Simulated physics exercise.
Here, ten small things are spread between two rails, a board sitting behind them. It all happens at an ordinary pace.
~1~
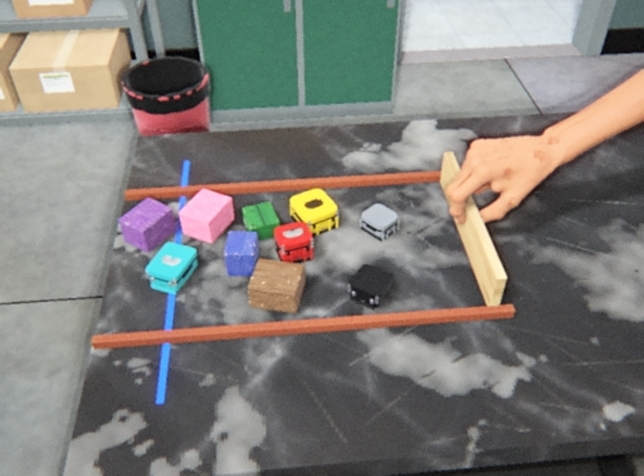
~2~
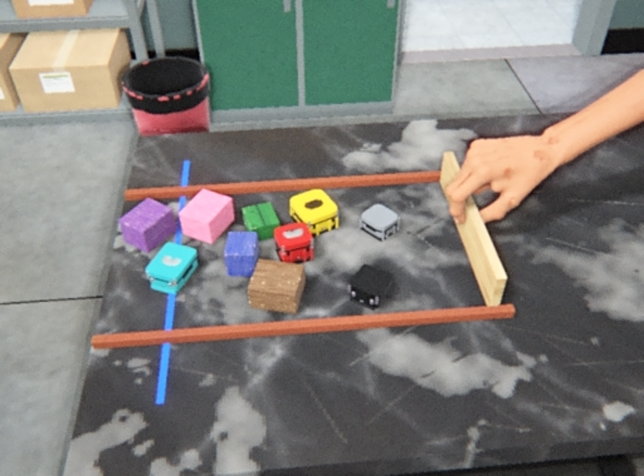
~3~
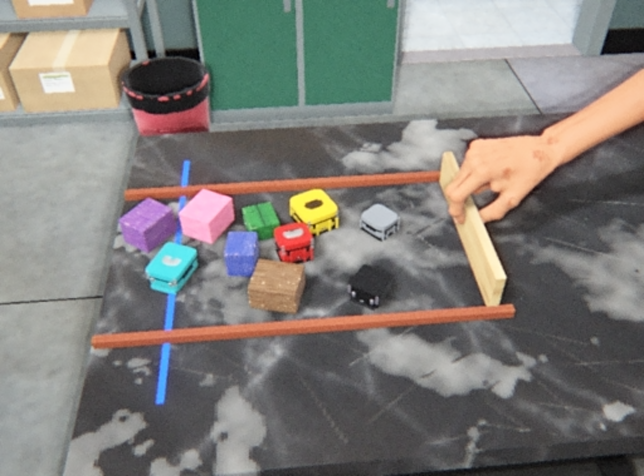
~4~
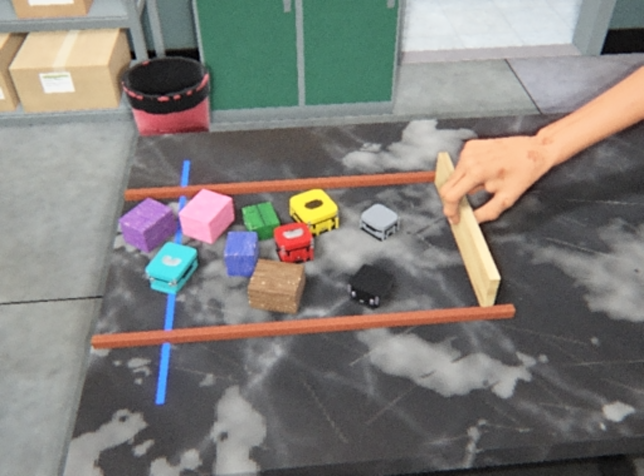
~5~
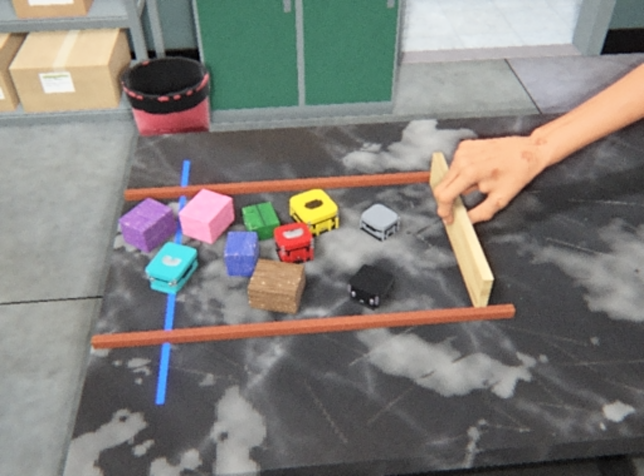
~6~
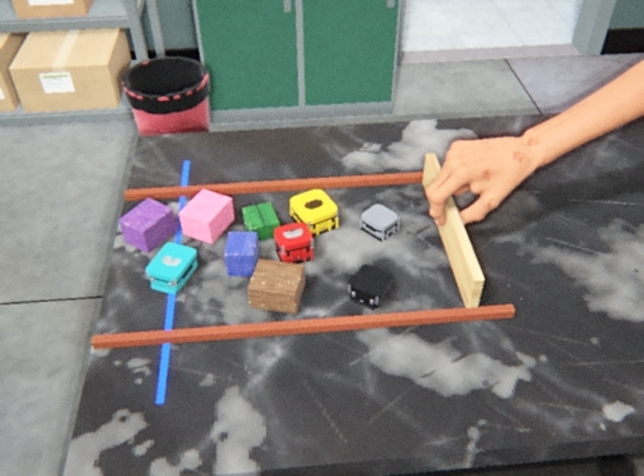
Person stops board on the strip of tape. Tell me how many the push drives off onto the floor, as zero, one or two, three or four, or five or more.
Three or four, I think.
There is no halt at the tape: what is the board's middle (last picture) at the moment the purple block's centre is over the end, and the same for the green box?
The middle is at (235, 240) when it's the purple block, and at (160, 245) when it's the green box.
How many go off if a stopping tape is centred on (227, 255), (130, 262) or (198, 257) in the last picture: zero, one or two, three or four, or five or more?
Place by place, the answers come out as one or two; five or more; either one or two.
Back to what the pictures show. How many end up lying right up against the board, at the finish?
That would be 3 of them.
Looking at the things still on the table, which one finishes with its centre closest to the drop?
Answer: The brown block.
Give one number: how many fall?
That totals 3.
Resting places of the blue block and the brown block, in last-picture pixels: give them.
Final centres, in order: Near (125, 268), near (108, 301).
A little later, none off yet; purple block at rest near (148, 225); turquoise case at rest near (173, 269); pink block at rest near (207, 216).
When it is over, the number that fall off is three or four; down, pink block, turquoise case and purple block.
